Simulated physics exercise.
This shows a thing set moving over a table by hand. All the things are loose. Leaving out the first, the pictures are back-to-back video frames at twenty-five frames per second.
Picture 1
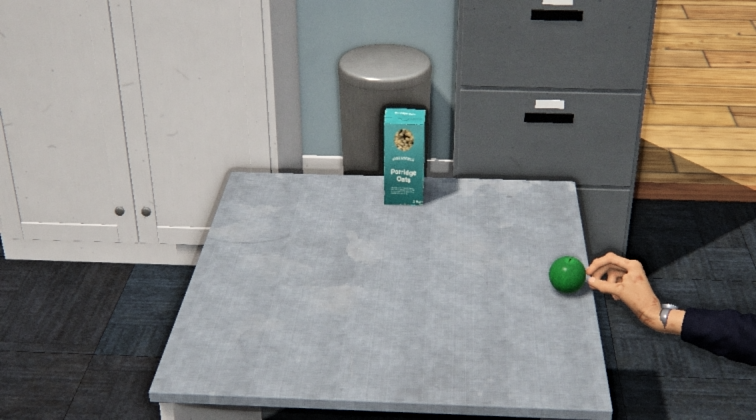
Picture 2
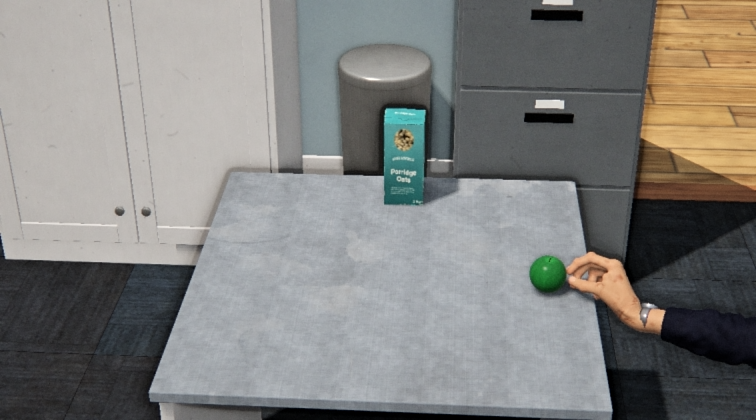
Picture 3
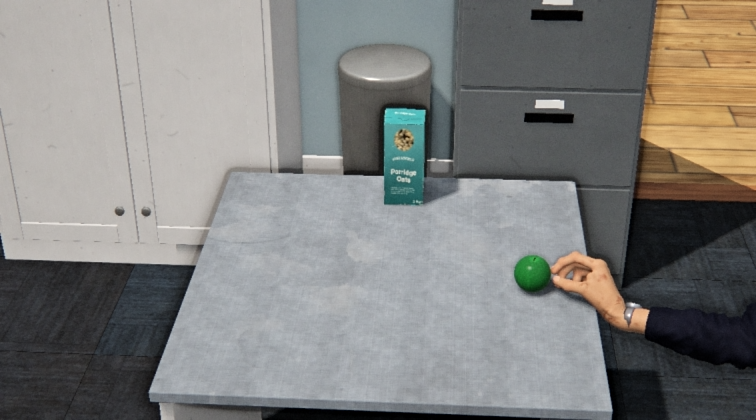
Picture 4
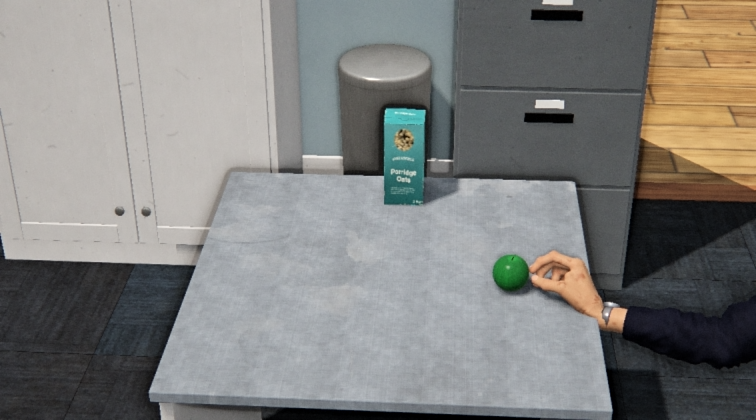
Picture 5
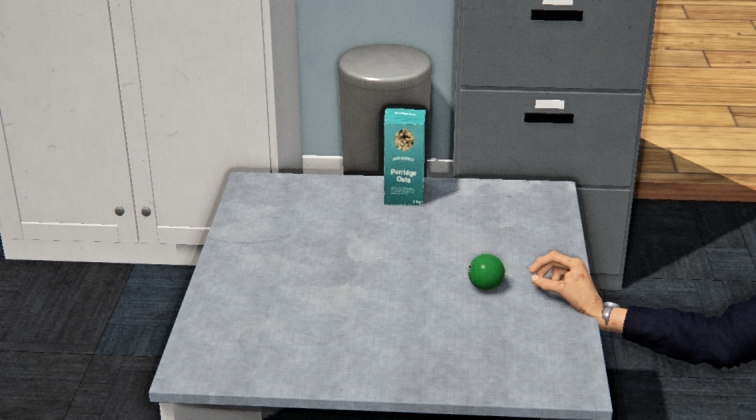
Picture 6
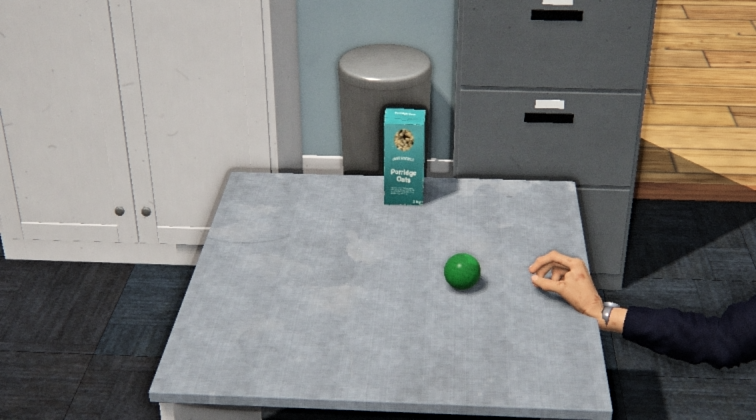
A green apple, nudged by a hand from the right, moves leftward across a grey tabletop, seen from above at a fixed angle. A teal oats box stands at the table's back edge, with a grey bin, white cupboard and dark grey drawers behind it. The fingers push the apple steadily, then stay still while it rolls on to the left, away from them.
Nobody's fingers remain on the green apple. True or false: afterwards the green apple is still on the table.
False.
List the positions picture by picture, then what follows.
The first frame shows under the hand; green apple (568, 275).
The second frame shows under the hand; green apple (548, 274).
The third frame shows under the hand; green apple (533, 274).
The fourth frame shows green apple (511, 273).
The fifth frame shows green apple (486, 272) shifted about its own width.
The sixth frame shows green apple (462, 272) shifted about its own width.
Then, 0.20 s on from there, green apple shifted well along near (345, 268).
Then, 0.40 s on from there, green apple shifted well along near (235, 264).
Then, 0.70 s on from there, green apple now off the table.
Then, 0.90 s on from there, things are still on the move.
In the end, off the table, green apple.
